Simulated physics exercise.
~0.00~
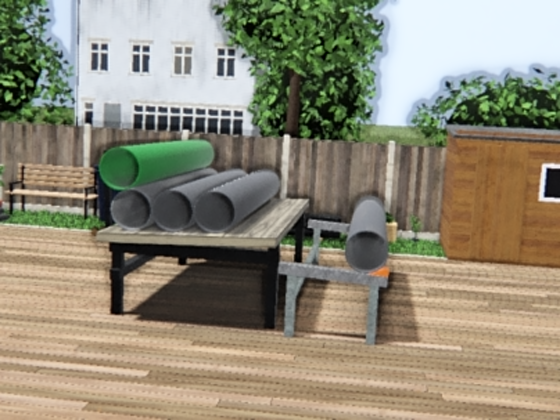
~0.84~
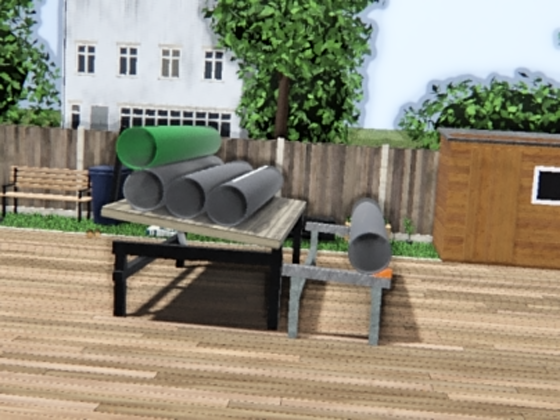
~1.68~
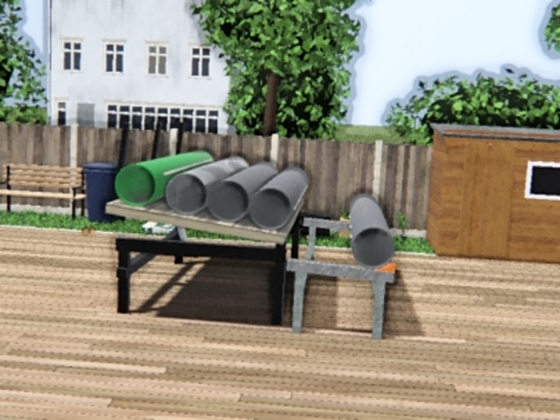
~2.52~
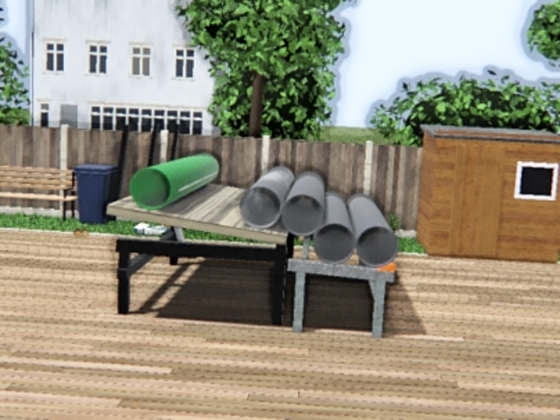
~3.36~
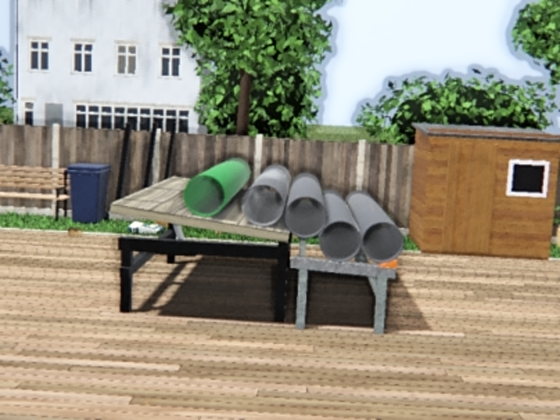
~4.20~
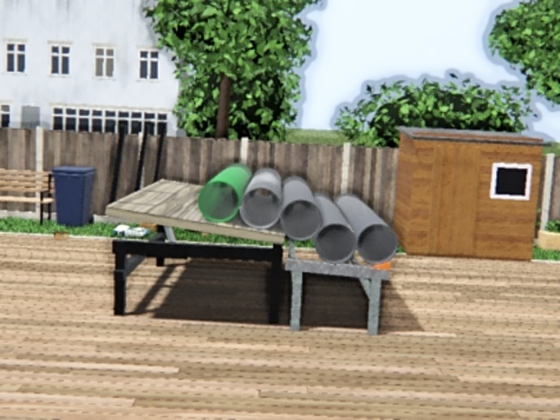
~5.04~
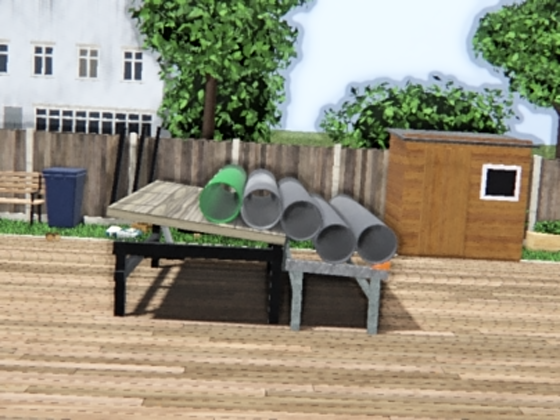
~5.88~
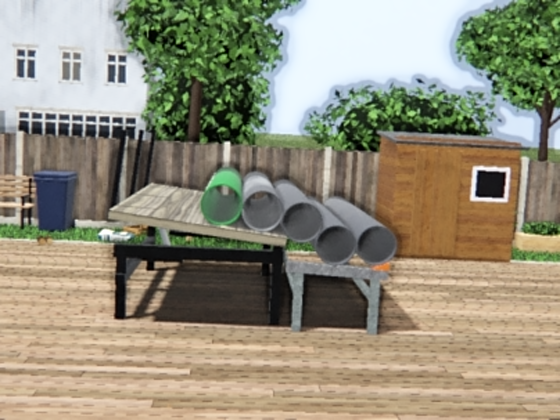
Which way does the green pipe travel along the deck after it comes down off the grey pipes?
It rolls to the right, following the grey pipes until it rests against them.
